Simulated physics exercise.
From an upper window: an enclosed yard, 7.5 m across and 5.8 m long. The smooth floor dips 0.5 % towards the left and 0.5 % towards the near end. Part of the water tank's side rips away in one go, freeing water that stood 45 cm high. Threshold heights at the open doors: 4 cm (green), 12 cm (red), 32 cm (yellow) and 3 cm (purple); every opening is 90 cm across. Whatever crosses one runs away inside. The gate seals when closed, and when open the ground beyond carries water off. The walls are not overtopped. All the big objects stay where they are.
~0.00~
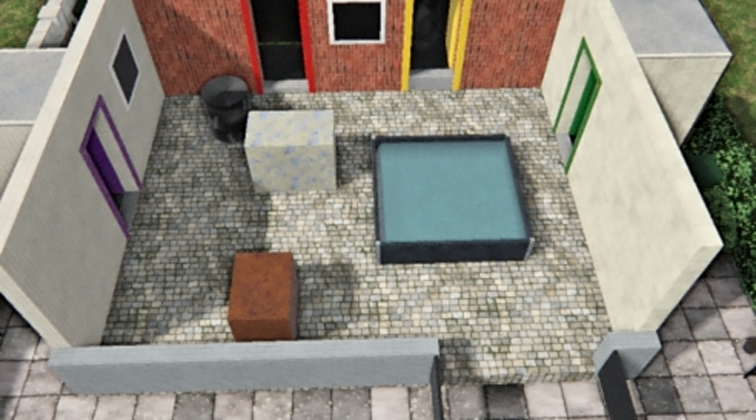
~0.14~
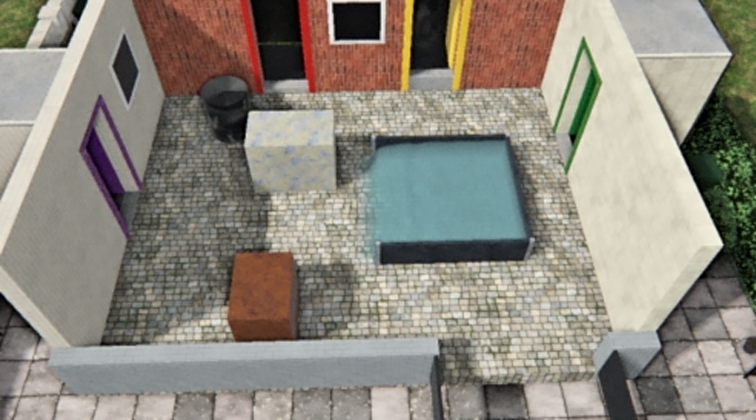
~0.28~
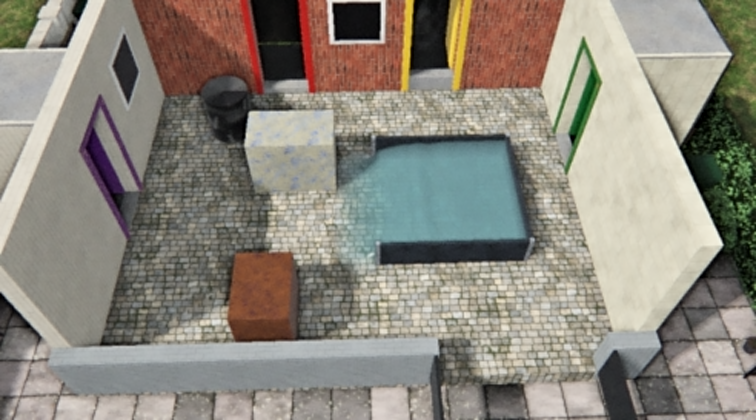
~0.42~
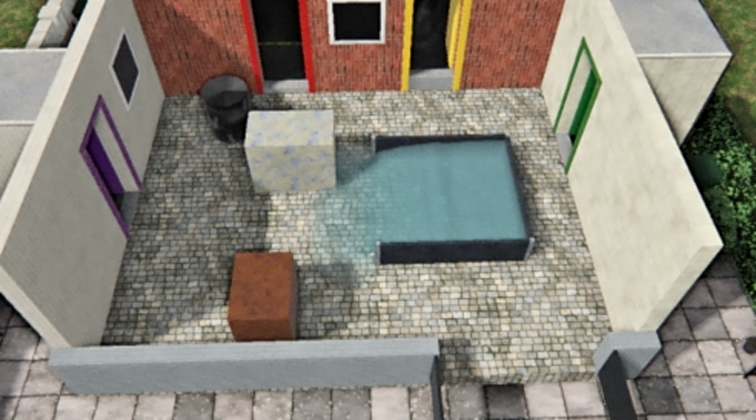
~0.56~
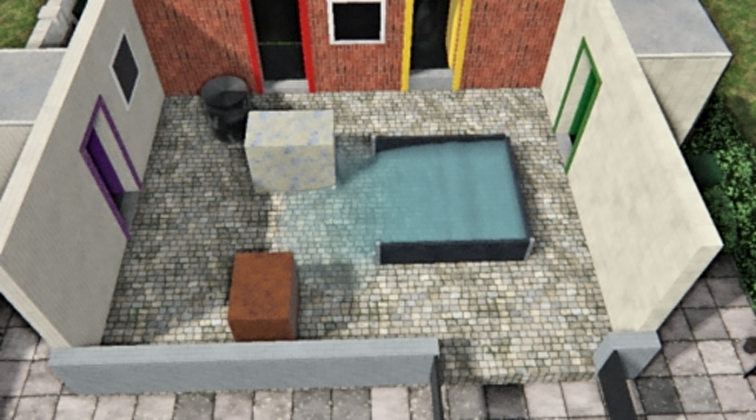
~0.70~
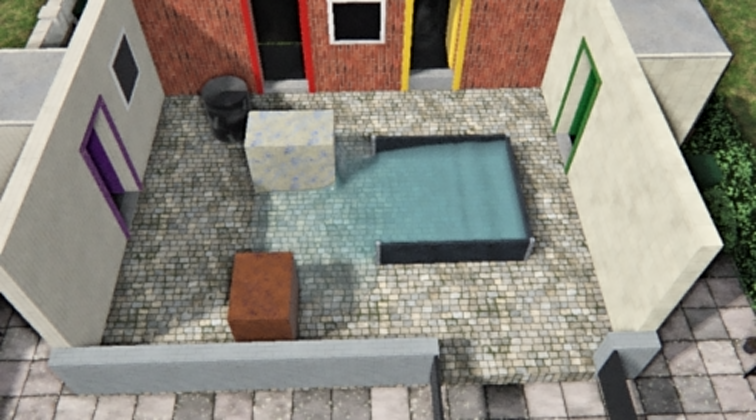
The video shows a walled, cobbled yard where the left side of a full water tank gives way and water pours out, spreading leftward across the paving past a pale block and towards a rusty-brown box.
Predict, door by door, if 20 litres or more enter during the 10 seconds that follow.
The water let in: At the green door it stays under the limit; at the red door it stays under the limit; at the yellow door it does not reach the limit; at the purple door it goes over the limit.
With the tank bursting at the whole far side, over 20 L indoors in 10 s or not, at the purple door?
Against that limit: Purple over.
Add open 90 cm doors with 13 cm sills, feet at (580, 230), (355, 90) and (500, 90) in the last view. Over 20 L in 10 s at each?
In turn: Below, under, not over.
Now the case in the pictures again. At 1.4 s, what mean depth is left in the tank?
Roughly 28 cm on average.
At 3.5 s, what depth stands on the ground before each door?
In cm: Green 0, red 8, yellow 5, purple 17.
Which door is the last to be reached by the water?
The green one.
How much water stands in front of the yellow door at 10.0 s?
Roughly 1.5 cm deep.
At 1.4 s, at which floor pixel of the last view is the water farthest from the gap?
Near (141, 235).
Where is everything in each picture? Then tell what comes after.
The first frame shows the water tank at (447, 189) is whole and still, 45 cm deep.
In the second frame, water pours out at (377, 202) and has run 1.1 m, to (365, 159); typically 6 cm deep outside, 45 cm at the water tank's back.
In the third frame, water pours out at (377, 203) and has run 1.3 m, to (355, 155); typically 8 cm deep outside, 45 cm at the water tank's back.
In the fourth frame, water pours out at (377, 203) and has run 1.5 m, to (338, 276); typically 8 cm deep outside, 45 cm at the water tank's back.
In the fifth frame, water pours out at (377, 204) and has run 1.8 m, to a hidden place; typically 7 cm deep outside, 45 cm at the water tank's back.
In the sixth frame, water pours out at (377, 203) and has run 2.1 m, to a hidden place; typically 6 cm deep outside, 44 cm at the water tank's back.
After 1.4 s water covers 30 % of the floor and is deepest (31 cm) near (338, 180); green door not reached, red door not reached, yellow door not reached, purple door not reached.
After 2.2 s water covers 40 % of the floor and is deepest (28 cm) near (348, 180); green door not reached, red door 9 cm at the sill, 0 L in, yellow door not reached, purple door 10 cm at the sill, 37 L in.
After 3.5 s water covers 55 % of the floor and is deepest (28 cm) near (94, 371); green door not reached, red door 8 cm at the sill, 0 L in, yellow door 5 cm at the sill, 0 L in, purple door 17 cm at the sill, 144 L in.
After 6.0 s water covers 75 % of the floor and is deepest (16 cm) near (210, 367); green door 3 cm at the sill, 0 L in, red door 3 cm at the sill, 0 L in, yellow door 2 cm at the sill, 0 L in, purple door 12 cm at the sill, 271 L in.
After 10.0 s water covers 95 % of the floor and is deepest (10 cm) near (159, 120); green door 2 cm at the sill, 0 L in, red door 5 cm at the sill, 0 L in, yellow door 1 cm at the sill, 0 L in, purple door 9 cm at the sill, 381 L in.
